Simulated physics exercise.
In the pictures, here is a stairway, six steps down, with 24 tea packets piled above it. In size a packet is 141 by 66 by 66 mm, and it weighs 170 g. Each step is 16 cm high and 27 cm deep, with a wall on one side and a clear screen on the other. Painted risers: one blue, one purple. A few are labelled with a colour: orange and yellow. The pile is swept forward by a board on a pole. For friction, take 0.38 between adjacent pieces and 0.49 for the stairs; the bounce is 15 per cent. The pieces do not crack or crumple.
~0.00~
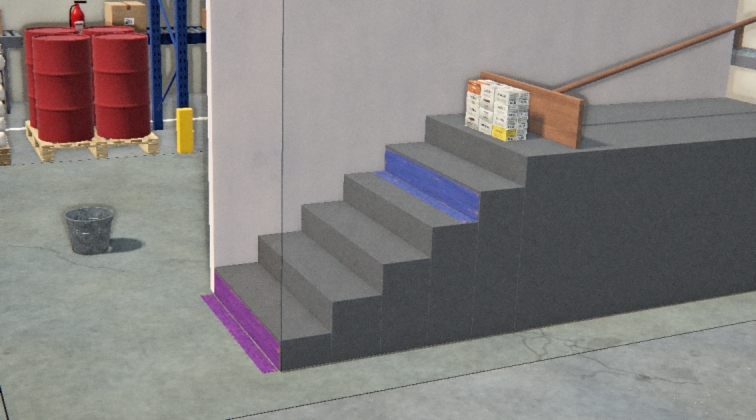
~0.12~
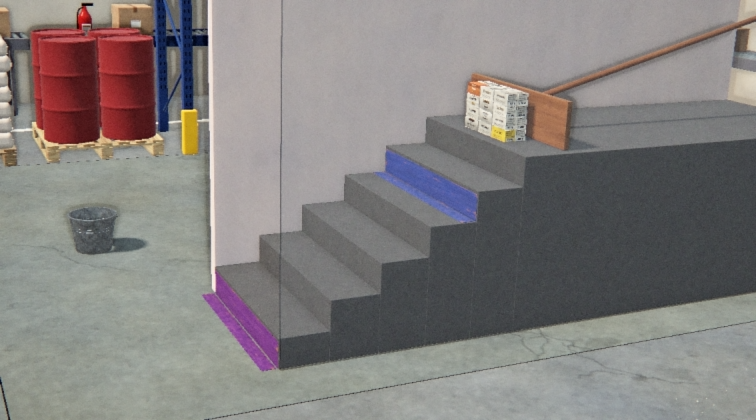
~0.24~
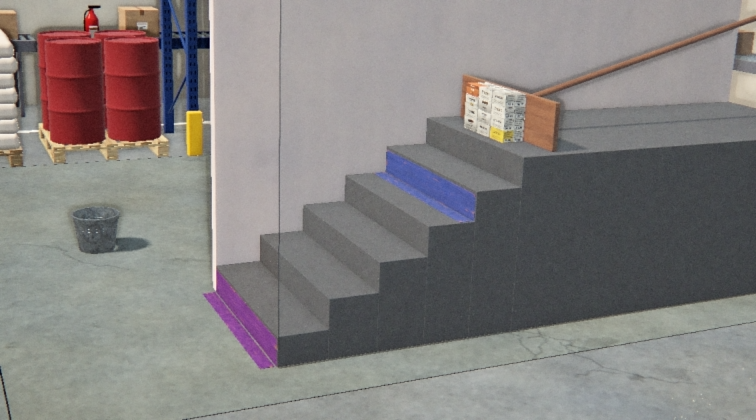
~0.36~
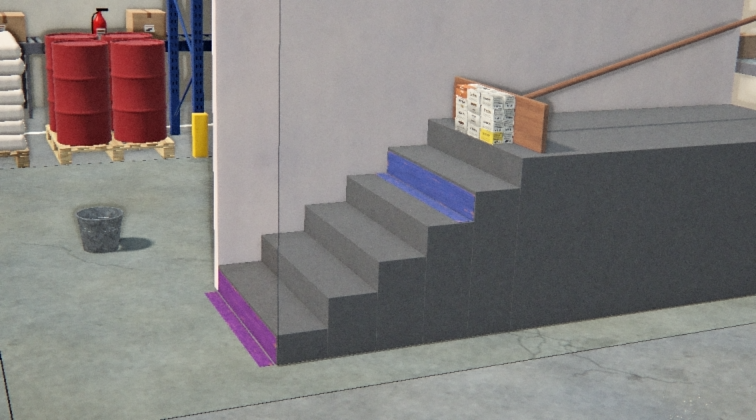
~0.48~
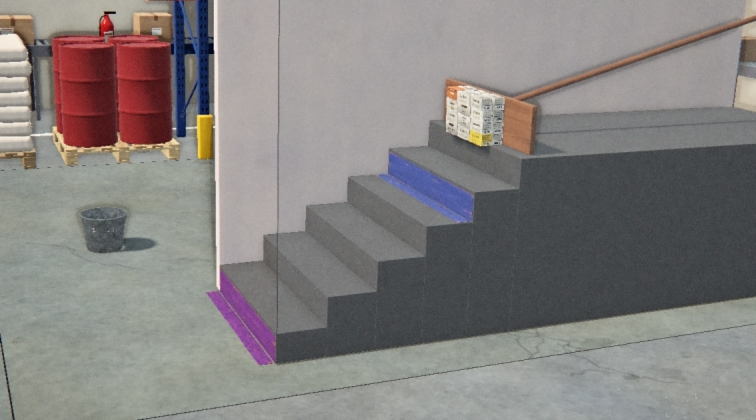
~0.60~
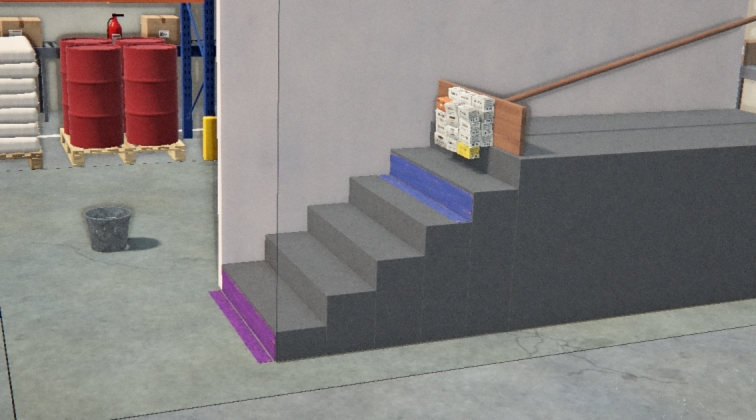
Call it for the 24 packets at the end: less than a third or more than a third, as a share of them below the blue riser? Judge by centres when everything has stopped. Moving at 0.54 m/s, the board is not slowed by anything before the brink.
I call it over a third.
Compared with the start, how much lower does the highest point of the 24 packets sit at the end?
It sits roughly 29 centimetres lower.
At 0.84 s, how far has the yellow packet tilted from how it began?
Some 15°.
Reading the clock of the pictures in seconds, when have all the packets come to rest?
At around 2.0 s.
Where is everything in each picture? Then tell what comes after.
In the first picture (places mark the middle of the side facing us; the camera moves round a little), board (581, 110) 34 cm from the edge; blue riser, near end, (460, 217); purple riser, near end, (263, 364); orange packet (474, 88); yellow packet (499, 133); nothing disturbed.
The second picture shows board (569, 112) 27 cm from the edge; orange packet (474, 89).
The third picture shows board (558, 113) 21 cm from the edge; orange packet (472, 90) shifted 7 mm; yellow packet (496, 135) shifted 6 mm; 23 disturbed, none below the blue riser.
The fourth picture shows board (546, 115) 14 cm from the edge; orange packet (462, 92) shifted 8 cm; yellow packet (486, 136) shifted 7 cm; 24 disturbed, none below the blue riser.
The fifth picture shows board (535, 116) 8 cm from the edge; orange packet (452, 94) shifted 14 cm; yellow packet (475, 138) shifted 14 cm; 24 disturbed, none below the blue riser.
The sixth picture shows board (524, 118) 16 mm from the edge; blue riser, near end, (455, 217); purple riser, near end, (260, 355); orange packet (441, 106) leaning 6°, 59 mm lower; yellow packet (463, 151) leaning 4°, 6 cm lower; steepest lean 16°, the packet at (450, 110); 24 disturbed, none below the blue riser.
After 0.68 s, none of the 24 packets below the blue riser, 24 disturbed; orange packet 16 cm lower; yellow packet 16 cm lower.
After 0.84 s, 2 of the 24 packets below the blue riser; orange packet leaning 23°, 17 cm lower; yellow packet leaning 15°, 15 cm lower.
After 1.10 s, 12 of the 24 packets below the blue riser; orange packet on its side; yellow packet leaning 66°, 15 cm lower.
After 1.46 s, 14 of the 24 packets below the blue riser; yellow packet on its side; orange packet leaning 52°, 63 cm lower.
At rest (2.4 s), 14 of the 24 packets below the blue riser; orange packet on its side; yellow packet on its side. That is 58 per cent. As the last picture would show them, middles, orange packet near (329, 215), yellow packet near (450, 168).
